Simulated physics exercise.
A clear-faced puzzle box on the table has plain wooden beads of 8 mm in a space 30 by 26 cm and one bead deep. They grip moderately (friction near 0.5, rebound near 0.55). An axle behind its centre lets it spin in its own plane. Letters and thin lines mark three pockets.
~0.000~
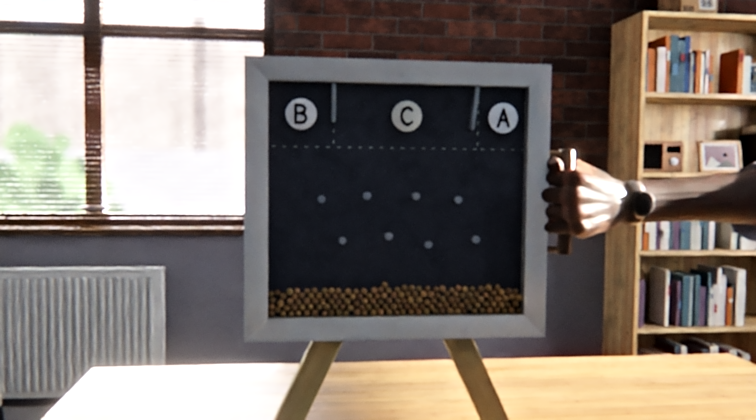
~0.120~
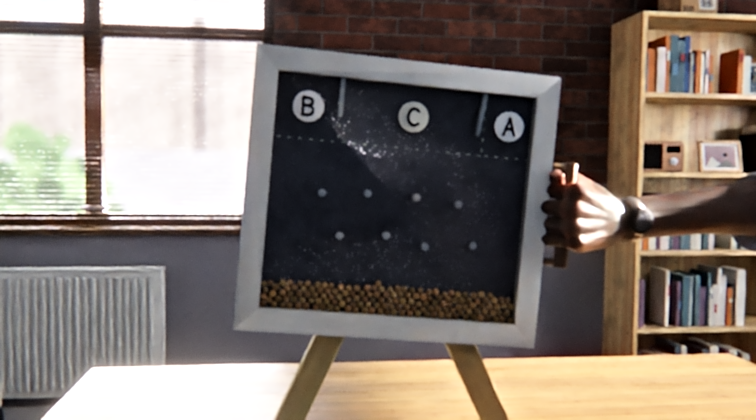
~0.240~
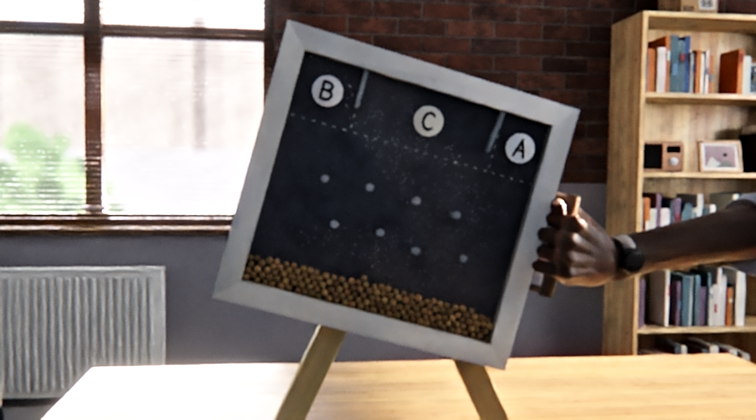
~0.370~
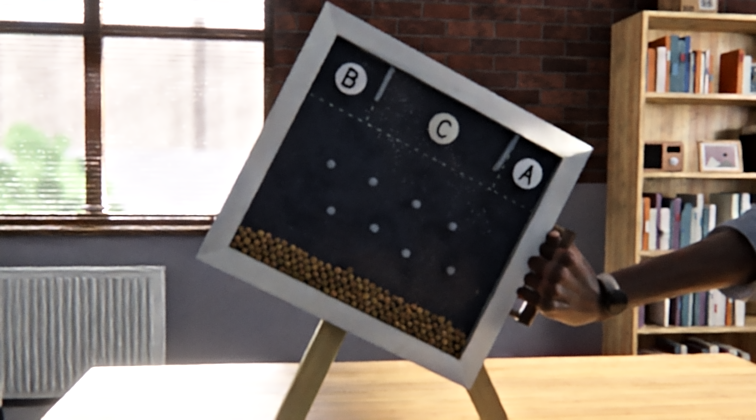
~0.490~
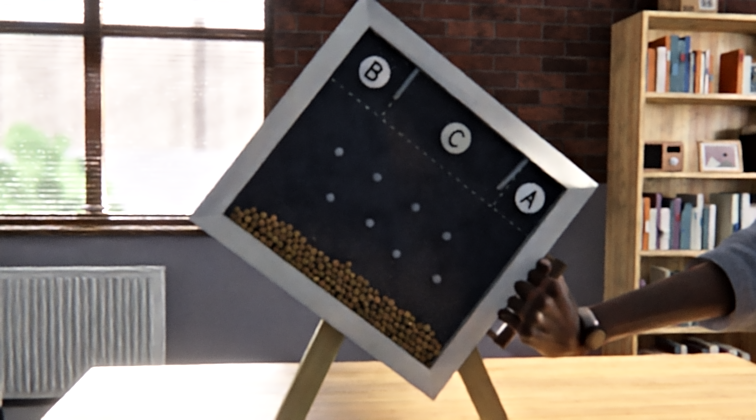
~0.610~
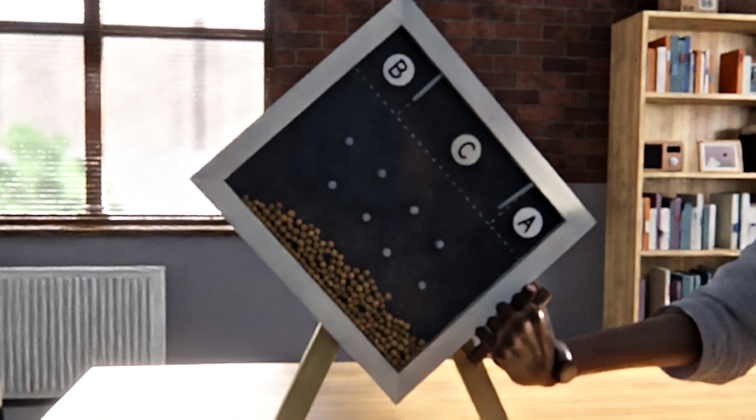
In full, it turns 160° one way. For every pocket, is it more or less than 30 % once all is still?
Pocket A more, pocket B less, pocket C less than 30 %.
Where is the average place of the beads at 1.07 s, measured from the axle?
About 8 cm left and 10 cm below.
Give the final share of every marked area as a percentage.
Pocket A: 40; pocket B: 0; pocket C: 25.
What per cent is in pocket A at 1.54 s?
Roughly 30 per cent.
By 1.07 s, it stands 89° clockwise; the beads' middle is 8 cm left of and 10 cm below the centre; nothing in the marked areas.
By 1.54 s, it stands 131° clockwise; the beads' middle is 7 cm left of and 10 cm below the centre; A 30 %.
By 1.94 s, it stands 160° clockwise; the beads' middle is 9 cm left of and 10 cm below the centre; A 40 %, C 15 %.
All still by 2.8 s, it stands 160° clockwise; A 40 %, B 0 %, C 25 %, elsewhere 30 %.
